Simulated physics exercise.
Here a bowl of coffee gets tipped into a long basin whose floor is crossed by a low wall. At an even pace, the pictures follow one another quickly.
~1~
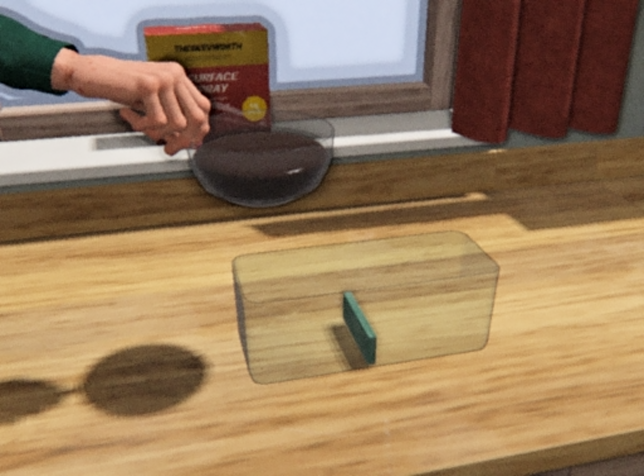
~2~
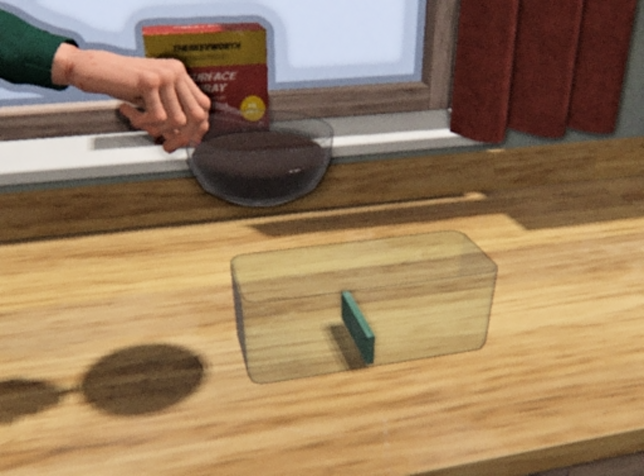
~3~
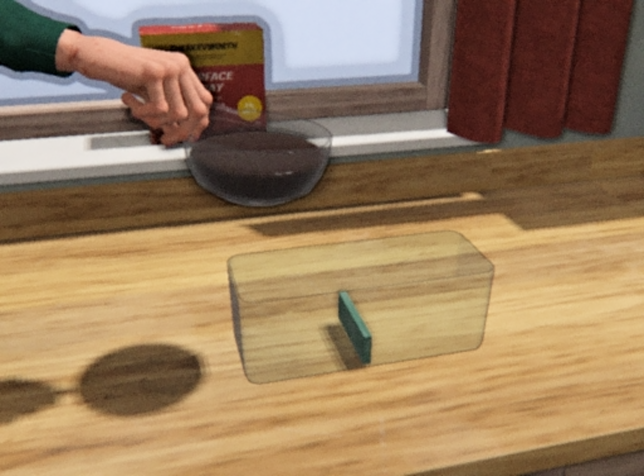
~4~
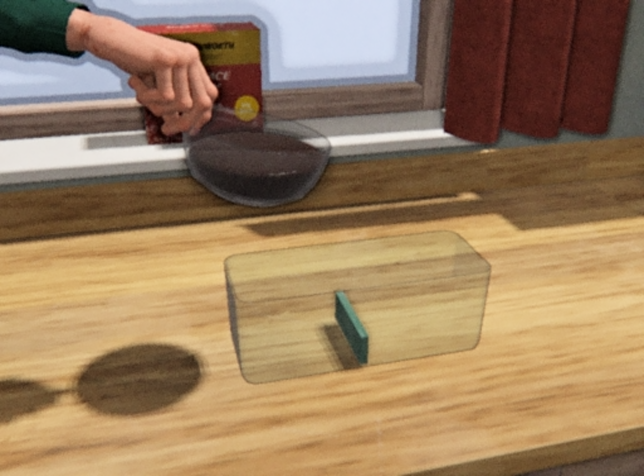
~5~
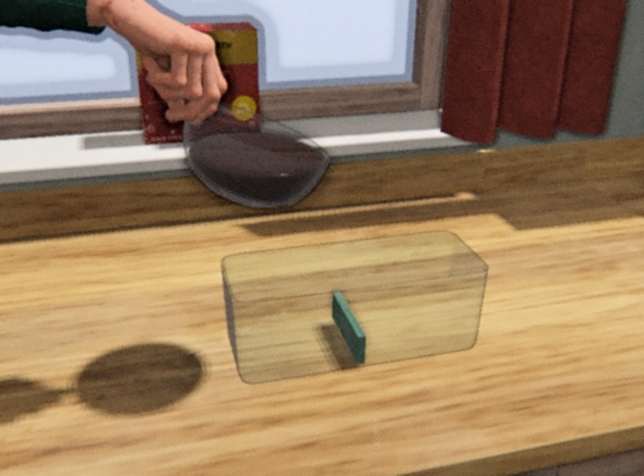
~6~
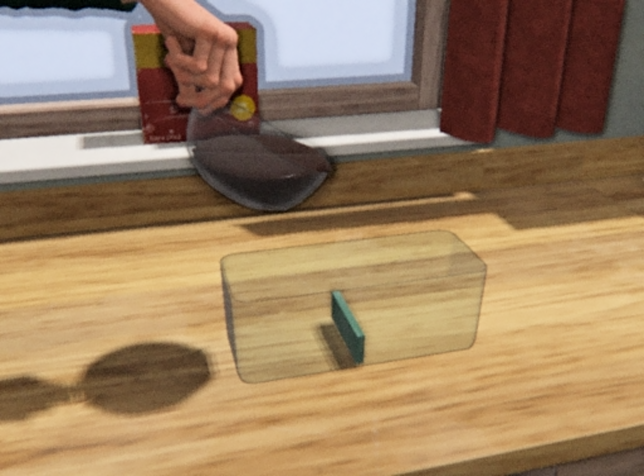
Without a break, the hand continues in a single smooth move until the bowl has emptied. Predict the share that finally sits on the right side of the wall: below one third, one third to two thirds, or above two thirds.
Middle share.
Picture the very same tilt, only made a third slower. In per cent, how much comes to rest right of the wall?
About 60 per cent.
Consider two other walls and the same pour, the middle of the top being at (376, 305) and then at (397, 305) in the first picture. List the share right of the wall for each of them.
In order, near 30 and 5 in a hundred.
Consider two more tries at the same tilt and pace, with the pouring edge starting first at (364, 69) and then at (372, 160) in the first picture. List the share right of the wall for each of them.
First try: About 75 %; second try: About 75 %.
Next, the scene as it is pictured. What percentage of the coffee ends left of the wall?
I'd estimate around 45 per cent.
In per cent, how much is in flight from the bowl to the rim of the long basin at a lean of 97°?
Around 40 in a hundred, more or less.
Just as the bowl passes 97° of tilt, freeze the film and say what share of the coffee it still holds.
Some 15 per cent has not yet come out.
A moment on, the tilt is 97° and 14 per cent is still to pour, 6 is left of the wall and 40 right of it.
Next, the tilt is 114° and 0 per cent is still to pour, 42 is left of the wall and 51 right of it.
Then the tilt is 114° and 0 per cent is still to pour, 45 is left of the wall and 52 right of it.
Later the tilt is 114° and 0 per cent is still to pour, 45 is left of the wall and 52 right of it.
At rest 45 per cent lies left of the wall, 52 right of it and 3 outside.
